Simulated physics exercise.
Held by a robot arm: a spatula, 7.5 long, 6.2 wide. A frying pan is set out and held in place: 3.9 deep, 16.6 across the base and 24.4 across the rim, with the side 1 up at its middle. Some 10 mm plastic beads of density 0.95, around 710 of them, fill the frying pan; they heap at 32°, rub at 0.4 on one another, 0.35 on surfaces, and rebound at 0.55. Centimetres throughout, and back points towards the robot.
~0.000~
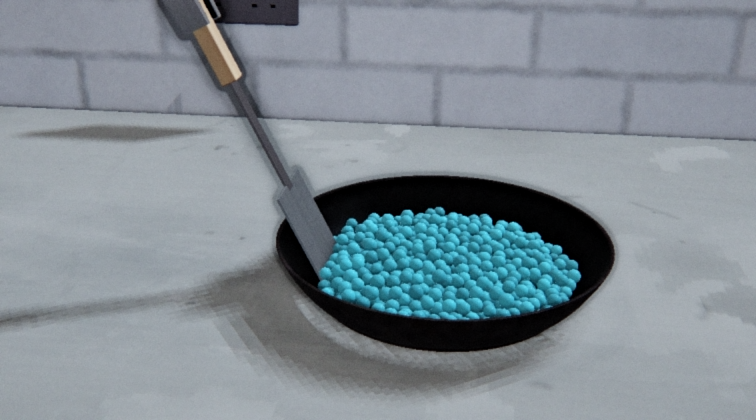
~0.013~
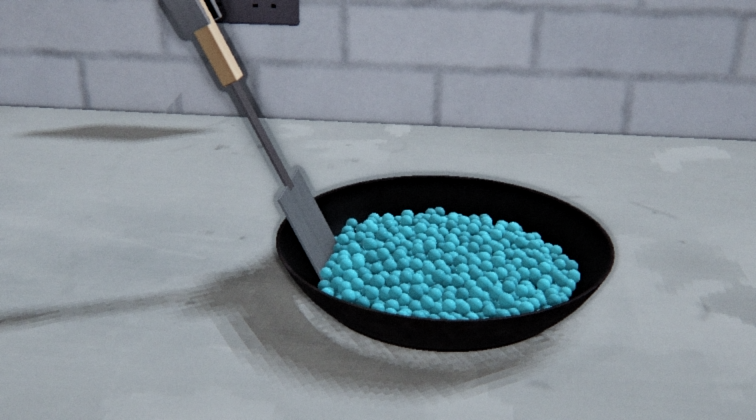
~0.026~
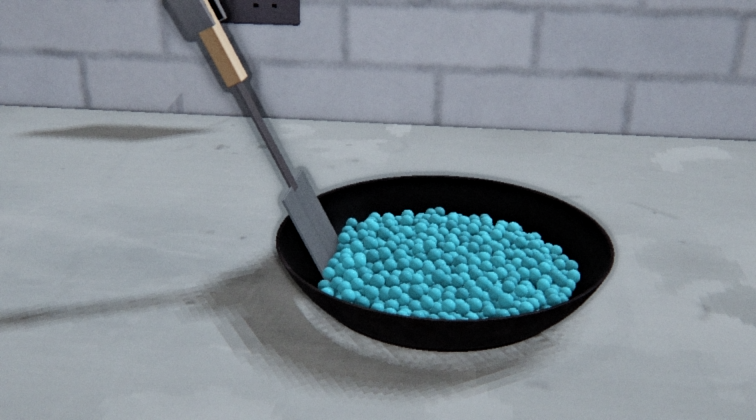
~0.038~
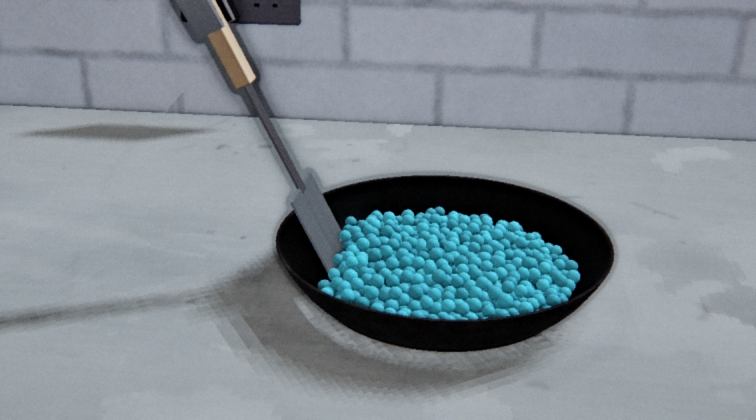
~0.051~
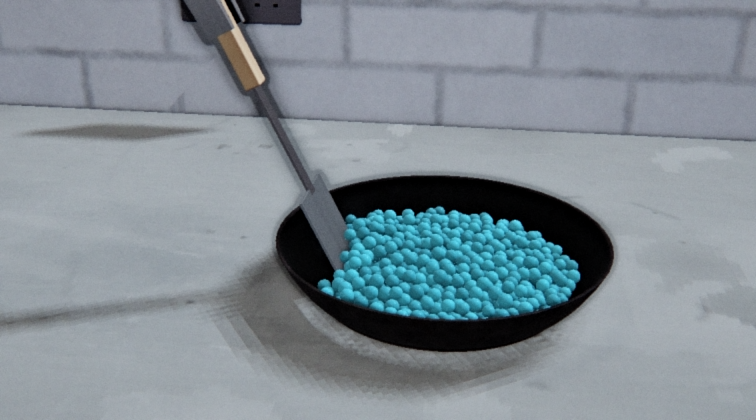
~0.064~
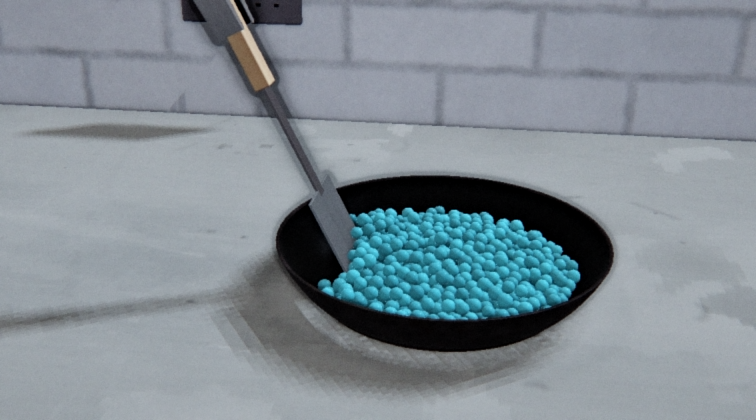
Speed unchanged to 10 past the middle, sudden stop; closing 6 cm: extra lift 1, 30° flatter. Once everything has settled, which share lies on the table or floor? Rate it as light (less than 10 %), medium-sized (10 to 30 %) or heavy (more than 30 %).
Rated medium-sized.
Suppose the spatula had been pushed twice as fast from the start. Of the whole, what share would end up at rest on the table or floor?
It would be roughly 30 percent.
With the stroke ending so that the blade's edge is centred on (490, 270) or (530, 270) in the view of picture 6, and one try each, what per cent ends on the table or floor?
About 0 and 0 per cent.
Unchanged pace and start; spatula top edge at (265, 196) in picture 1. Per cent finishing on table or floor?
10 percent or thereabouts.
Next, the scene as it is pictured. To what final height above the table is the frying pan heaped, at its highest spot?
It reaches roughly 5.0 cm.
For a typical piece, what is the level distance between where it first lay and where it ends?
It works out to roughly 2 cm.
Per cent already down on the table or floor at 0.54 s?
It works out to about 15 in a hundred.
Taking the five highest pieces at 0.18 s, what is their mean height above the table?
They are around 5 cm up.
After 0.18 s, sloping 64°, highest piece 5 above the table; 708 in the frying pan.
After 0.29 s, sloping 54°, highest piece 6 above the table; 708 in the frying pan.
After 0.54 s, sloping 34°, highest piece 5 above the table; 595 in the frying pan, 109 on the table or floor, 4 on the blade or in flight.
After 1.59 s, sloping 34°, highest piece 5 above the table; 593 in the frying pan, 115 on the table or floor.
At rest, 593 in the frying pan, 115 on the table or floor. That is 16 % on the table or floor.
